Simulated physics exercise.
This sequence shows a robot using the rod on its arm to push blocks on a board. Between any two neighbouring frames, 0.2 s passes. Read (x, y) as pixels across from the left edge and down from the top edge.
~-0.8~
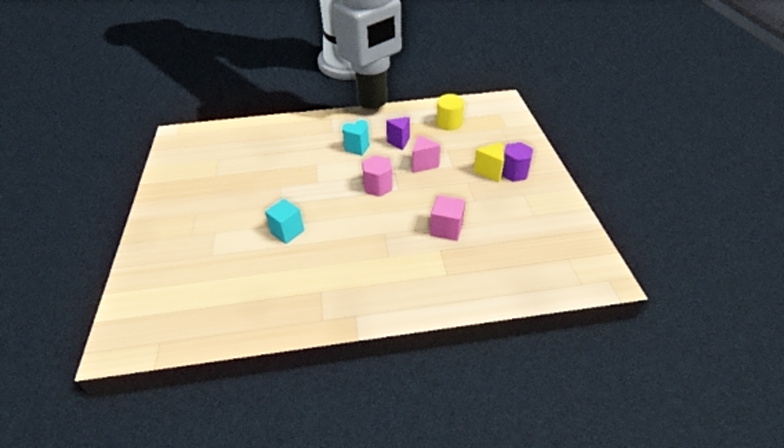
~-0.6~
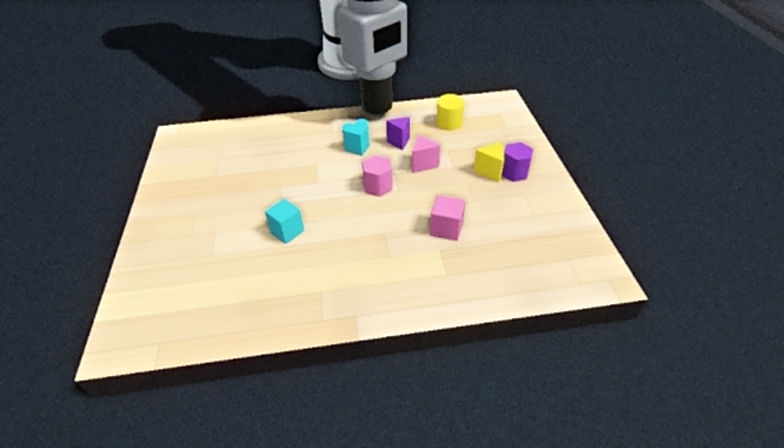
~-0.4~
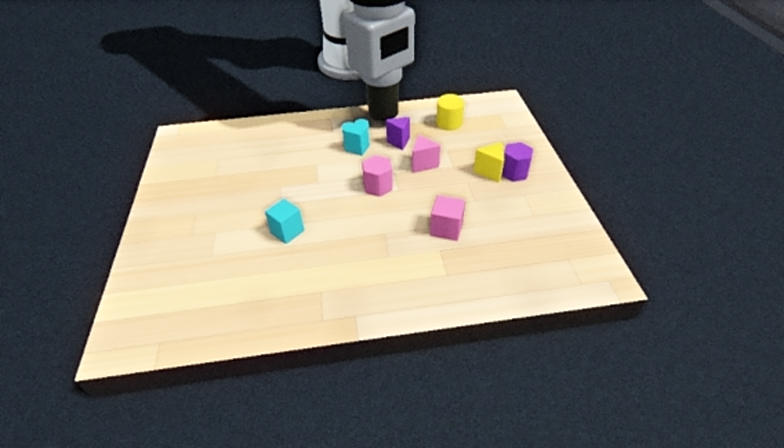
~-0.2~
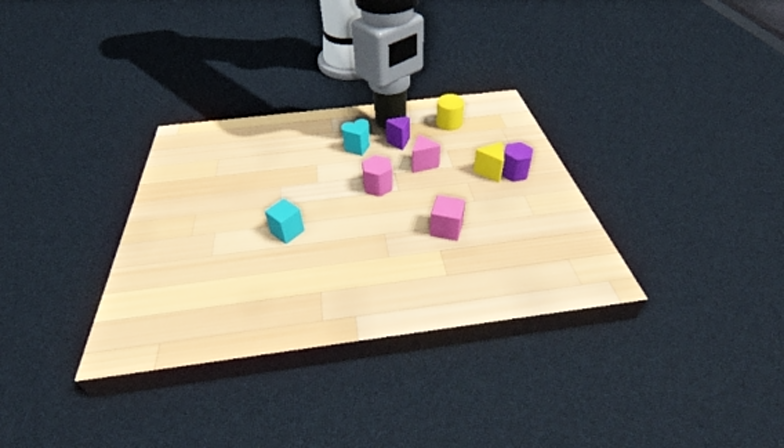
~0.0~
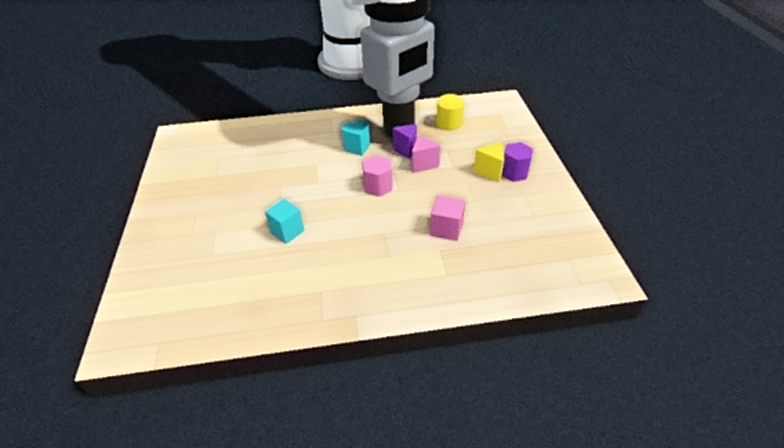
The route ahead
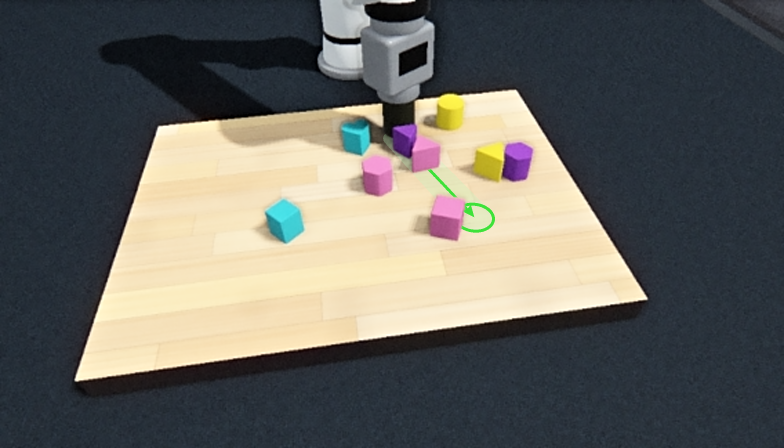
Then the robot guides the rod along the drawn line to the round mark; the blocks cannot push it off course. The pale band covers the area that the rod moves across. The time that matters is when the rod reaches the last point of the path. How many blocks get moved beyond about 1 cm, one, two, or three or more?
The result: Two blocks.
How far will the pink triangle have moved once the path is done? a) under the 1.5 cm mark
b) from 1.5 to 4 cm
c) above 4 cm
Correct choice: C.
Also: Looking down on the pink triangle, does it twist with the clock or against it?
Twists anticlockwise.
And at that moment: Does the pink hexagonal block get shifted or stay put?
It is not moved.
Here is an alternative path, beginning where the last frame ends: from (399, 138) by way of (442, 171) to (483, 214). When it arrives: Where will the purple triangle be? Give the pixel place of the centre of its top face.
The middle of the upper face of the purple triangle will lie at about (478, 210) in the picture.
Drawn move, straight from (399, 138) to (474, 217).
The first path, step by step. One third of the way, rod (422, 153); purple triangle (430, 154); pink triangle (447, 159).
Two thirds of the way, rod (447, 179); purple triangle (461, 182), turned 20° anticlockwise; pink triangle (479, 176), turned 15° anticlockwise.
At the end, rod (475, 208); turquoise heart still; pink hexagonal block still; purple triangle (487, 215), turned 15° clockwise; pink triangle (502, 185), turned 40° anticlockwise; pink square piece (449, 210), turned 25° clockwise.
